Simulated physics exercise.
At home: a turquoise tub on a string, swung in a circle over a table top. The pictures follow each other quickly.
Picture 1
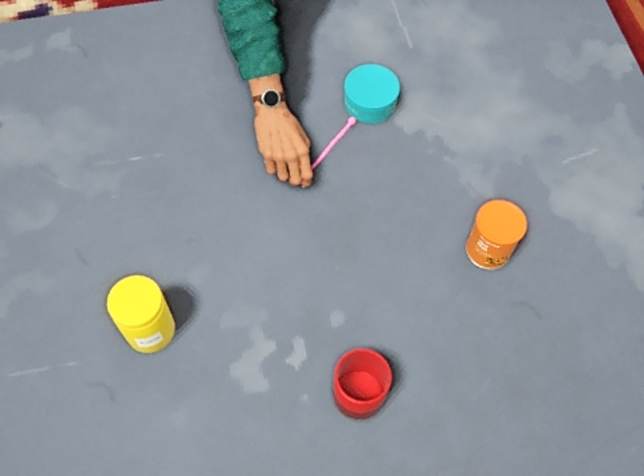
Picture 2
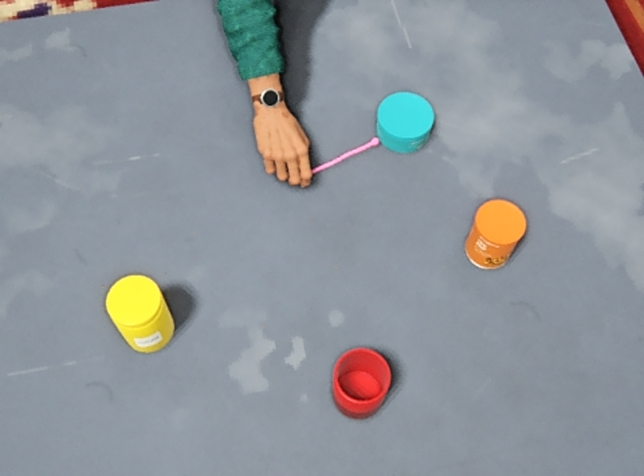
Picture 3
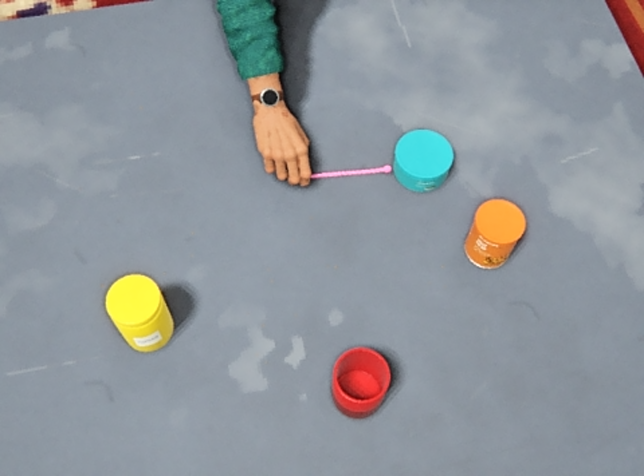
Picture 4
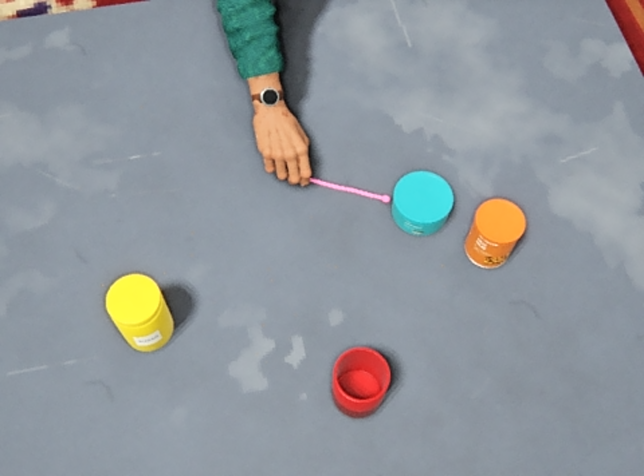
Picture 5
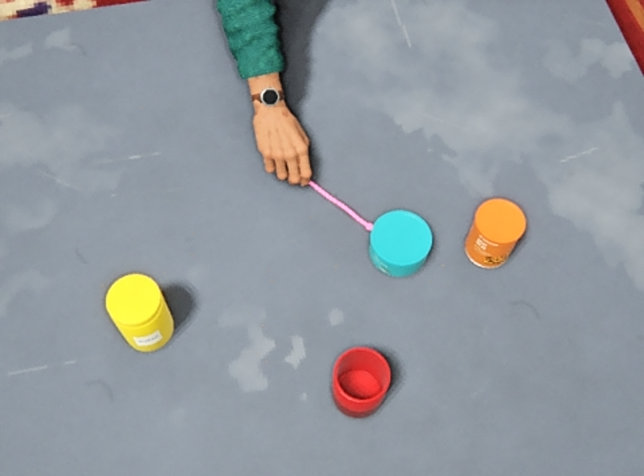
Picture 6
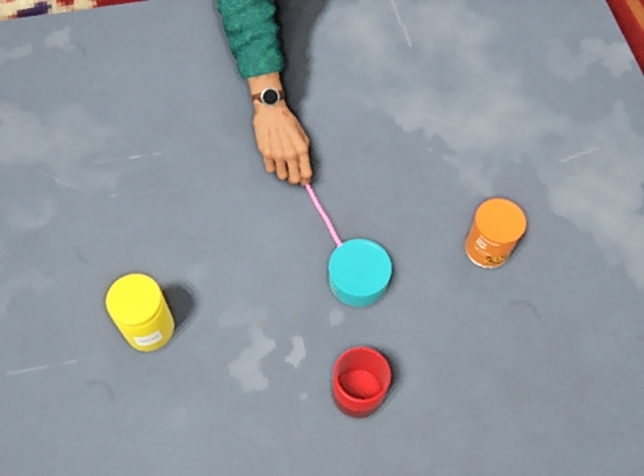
On a gray table top, a hand held a pink string and swung a turquoise tub clockwise, from above an orange tin, around past its left side, to just above a red mug.
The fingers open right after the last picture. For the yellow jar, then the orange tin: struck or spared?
In the end the yellow jar gets hit, the orange tin escapes it.
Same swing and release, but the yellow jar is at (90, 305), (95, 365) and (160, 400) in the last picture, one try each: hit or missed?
In the first case it is touched; in the second case it gets hit; in the third case it escapes.
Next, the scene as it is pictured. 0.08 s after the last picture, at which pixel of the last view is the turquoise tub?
By then it is at (260, 303).
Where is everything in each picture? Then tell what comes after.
Turquoise tub (372, 86); yellow jar (134, 300); orange tin (502, 222); red mug (363, 376), in the first frame.
Turquoise tub (406, 115), in the second frame.
Turquoise tub (424, 153), in the third frame.
Turquoise tub (424, 196), in the fourth frame.
Turquoise tub (401, 237), in the fifth frame.
Turquoise tub (360, 267); yellow jar (133, 298); orange tin (501, 220); red mug (362, 374); going round clockwise, in the sixth frame.
Then, 0.08 s on from there, tub near (260, 303).
Then, 0.20 s on from there, tub near (202, 322); yellow jar pushed aside.
In the end, tub near (205, 324); yellow jar pushed aside. The yellow jar takes the knock and the orange tin stays untouched.
